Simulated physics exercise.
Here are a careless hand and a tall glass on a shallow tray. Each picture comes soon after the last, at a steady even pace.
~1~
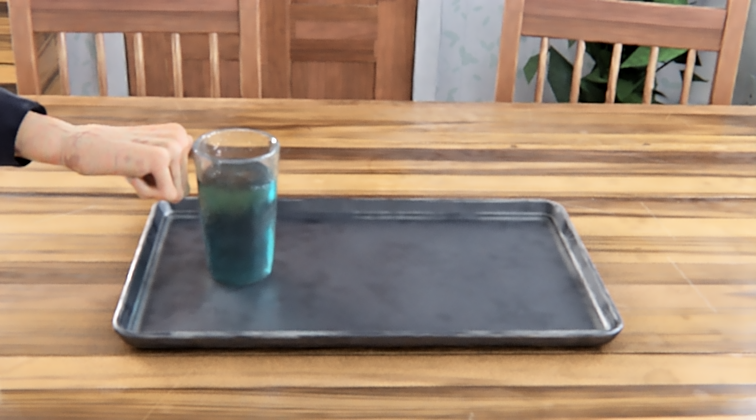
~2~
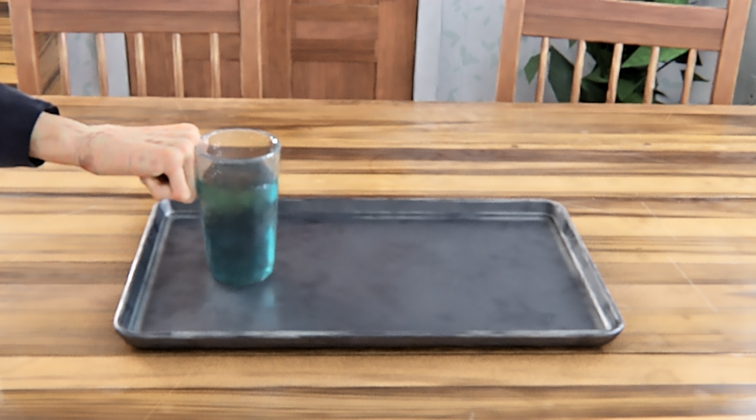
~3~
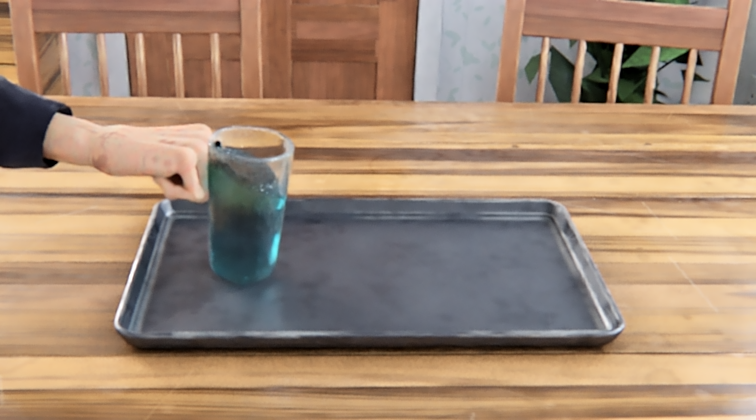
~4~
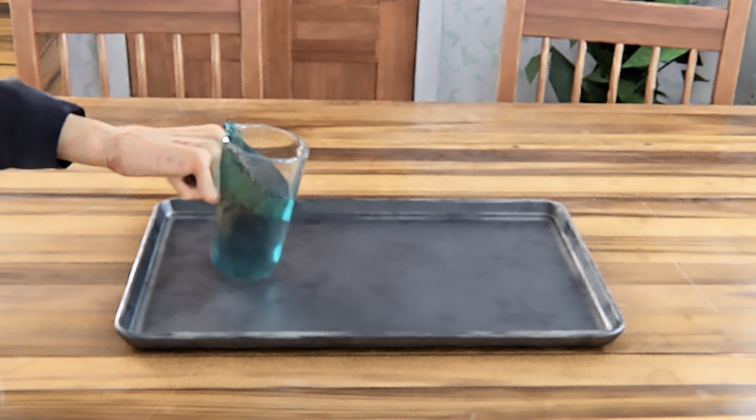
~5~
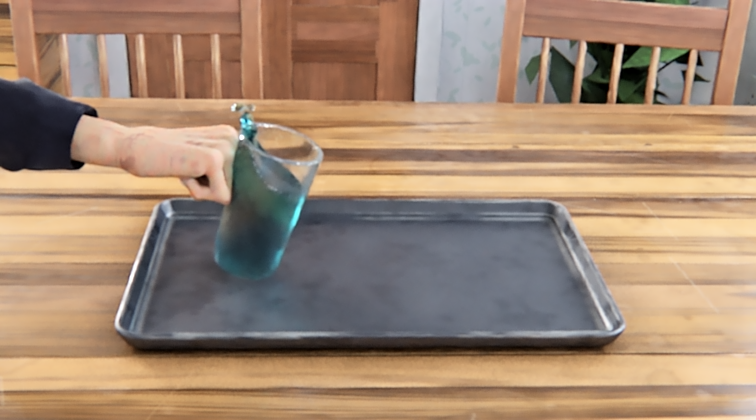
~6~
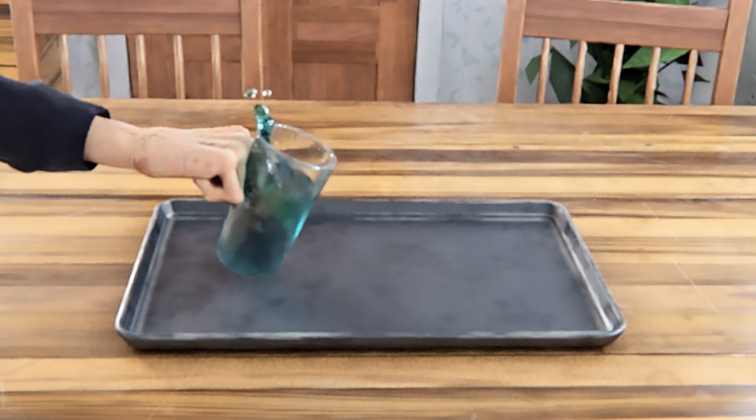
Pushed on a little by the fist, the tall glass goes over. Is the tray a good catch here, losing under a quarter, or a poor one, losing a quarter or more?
A poor one.
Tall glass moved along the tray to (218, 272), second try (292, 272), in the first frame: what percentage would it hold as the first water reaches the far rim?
Spot one gives 45 percent, spot two gives 65 percent.
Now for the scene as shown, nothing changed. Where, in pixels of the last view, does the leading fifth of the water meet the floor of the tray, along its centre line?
Landing point, centre line: Approx. (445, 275).
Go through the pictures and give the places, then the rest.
In the first frame, it leans 0°; its right rim is at (277, 147); the water meets the walls at (201, 169) and (273, 170); the tray's far rim is at (588, 260); the tray is clear ahead.
In the second frame, it leans 0°; its right rim is at (278, 147); the water meets the walls at (202, 170) and (274, 170).
In the third frame, it leans 5°; its right rim is at (292, 149); the water meets the walls at (215, 143) and (278, 172).
In the fourth frame, it leans 11°; its right rim is at (306, 152); the water meets the walls at (229, 133) and (293, 183); 1 per cent is over the edge.
In the fifth frame, it leans 17°; its right rim is at (320, 156); the water meets the walls at (237, 165) and (304, 185); 1 per cent is over the edge.
In the sixth frame, it leans 23°; its right rim is at (334, 162); the water meets the walls at (241, 187) and (317, 182); 2 per cent is over the edge.
A moment on, the tall glass is falling and 96 per cent is in the glass, 0 on the tray and 4 above or beyond its rim.
Next, the tall glass lies on its side and 54 per cent is in the glass, 35 on the tray and 10 above or beyond its rim.
Then the tall glass lies on its side and 30 per cent is in the glass, 49 on the tray and 20 above or beyond its rim.
Later the tall glass lies on its side and 16 per cent is in the glass, 39 on the tray and 45 above or beyond its rim.
At rest 56 per cent is held by tray and glass, 44 is off the tray.
